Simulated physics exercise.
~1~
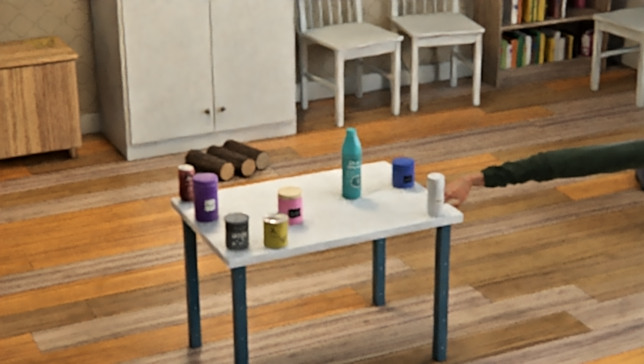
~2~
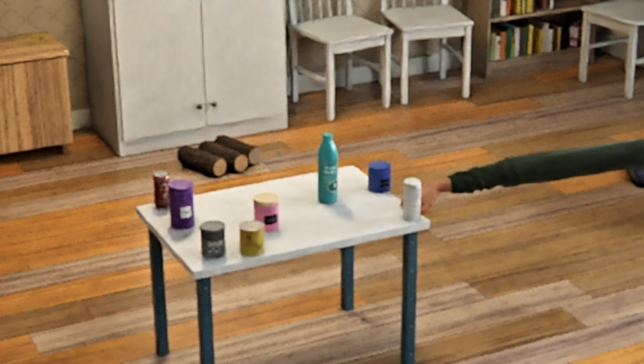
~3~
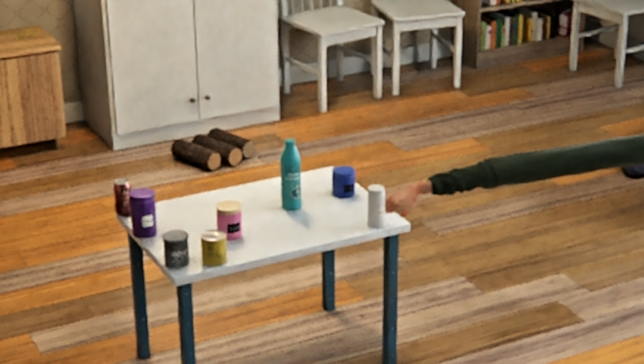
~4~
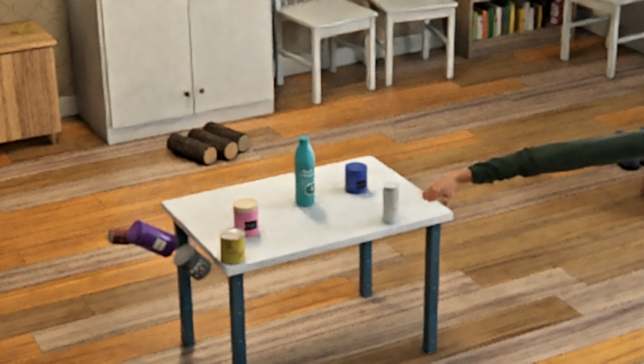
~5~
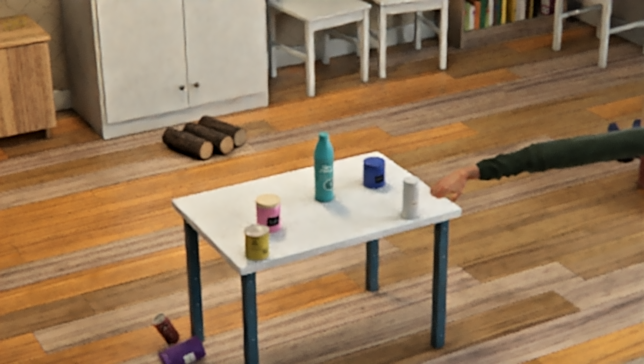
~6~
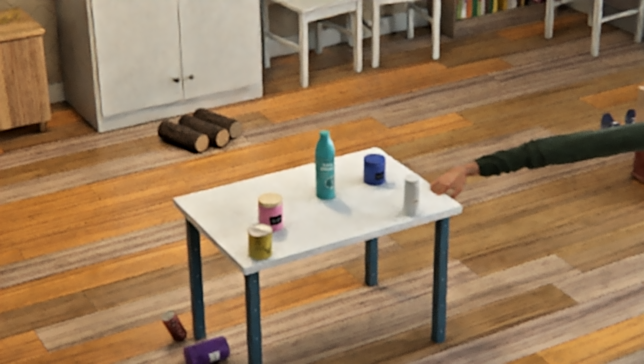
In a wood-floored room, a hand at the right edge of a small white table slides it left, then jerks it back right, sending the purple jar, red can and grey tin off the left side, while the other five items stay standing on top.
